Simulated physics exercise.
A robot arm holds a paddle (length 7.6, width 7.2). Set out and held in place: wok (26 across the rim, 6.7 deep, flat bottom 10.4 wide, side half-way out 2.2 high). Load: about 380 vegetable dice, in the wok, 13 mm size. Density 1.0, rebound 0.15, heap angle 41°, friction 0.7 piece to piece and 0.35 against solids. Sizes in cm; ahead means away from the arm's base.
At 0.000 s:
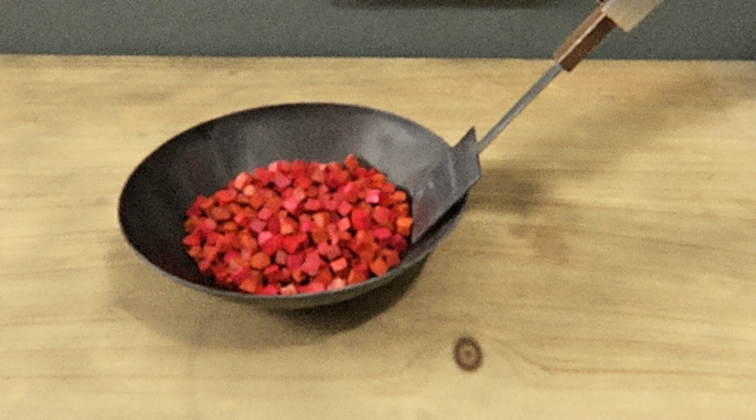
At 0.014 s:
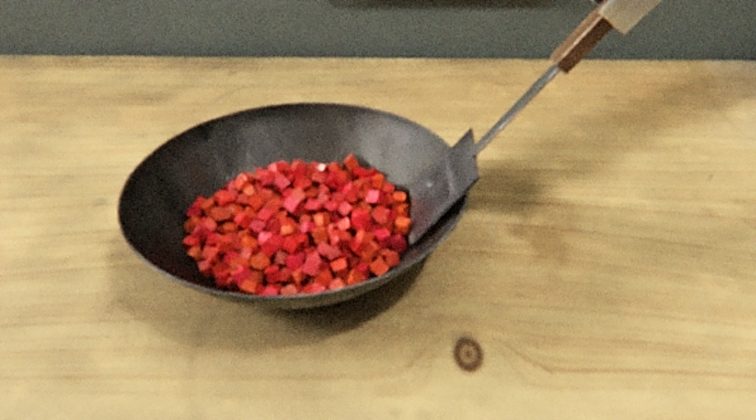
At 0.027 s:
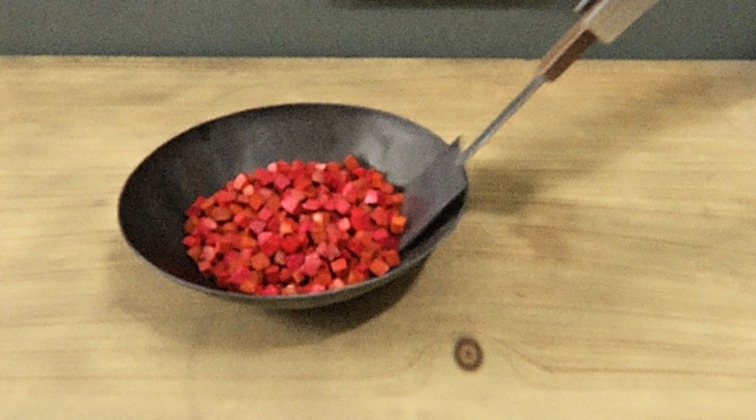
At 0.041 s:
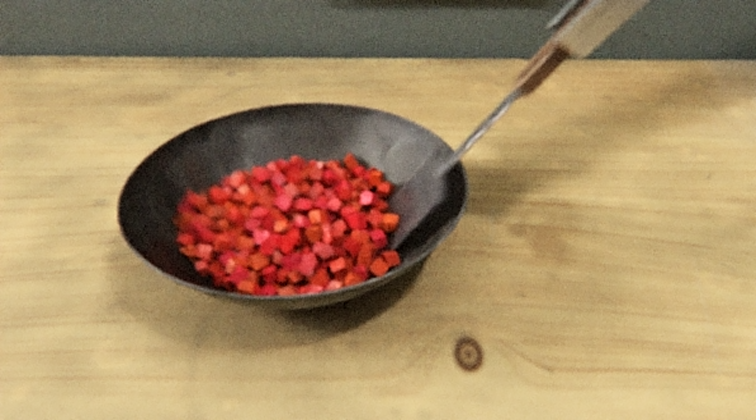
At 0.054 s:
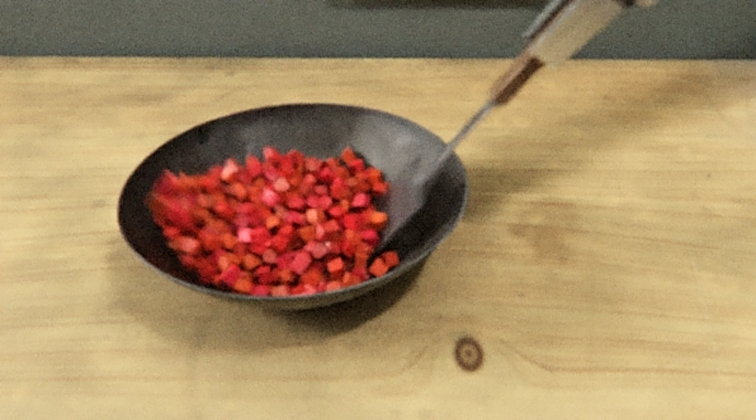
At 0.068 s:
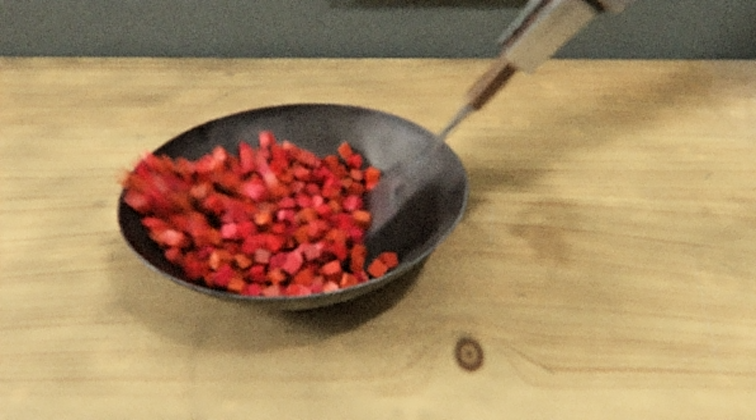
A pale wooden tabletop with a dark knot near the front stands before a grey-green wall, seen from slightly above by a still camera. A dark round wok sits left of centre, heaped with red and orange-red vegetable dice, and a robot arm's metal paddle rests inside its right side. The paddle slides down and leftward, pushing the dice into a rising heap against the wok's left rim.
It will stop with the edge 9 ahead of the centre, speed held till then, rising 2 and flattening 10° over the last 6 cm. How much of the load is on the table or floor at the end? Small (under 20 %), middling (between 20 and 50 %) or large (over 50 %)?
Answer: Large; over 50 % of the vegetable dice finish on the table or floor.
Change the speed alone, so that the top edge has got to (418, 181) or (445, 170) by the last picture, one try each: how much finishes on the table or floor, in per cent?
About 60 and 40 per cent.
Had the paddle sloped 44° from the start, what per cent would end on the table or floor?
Then about 60 per cent.
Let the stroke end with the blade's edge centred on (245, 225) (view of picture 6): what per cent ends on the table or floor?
About 20 per cent.
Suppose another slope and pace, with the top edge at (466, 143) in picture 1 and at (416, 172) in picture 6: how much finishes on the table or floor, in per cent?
Some 50 per cent.
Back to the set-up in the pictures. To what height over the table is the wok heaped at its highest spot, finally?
Roughly 5.0 cm.
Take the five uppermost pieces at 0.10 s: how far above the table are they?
Some 12 cm.
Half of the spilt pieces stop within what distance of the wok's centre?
Some 38 cm.
After 0.10 s, sloping 53°, highest piece 12 above the table; 357 in the wok, 18 on the blade or in flight.
After 0.13 s, sloping 50°, highest piece 16 above the table; 334 in the wok, 41 on the blade or in flight.
After 0.35 s, sloping 43°, highest piece 18 above the table; 152 in the wok, 44 on the table or floor, 179 on the blade or in flight.
After 1.40 s, sloping 43°, highest piece 4 above the table; 223 on the table or floor, 152 in the wok.
In the end, 223 on the table or floor, 152 in the wok. That is 59 % on the table or floor.
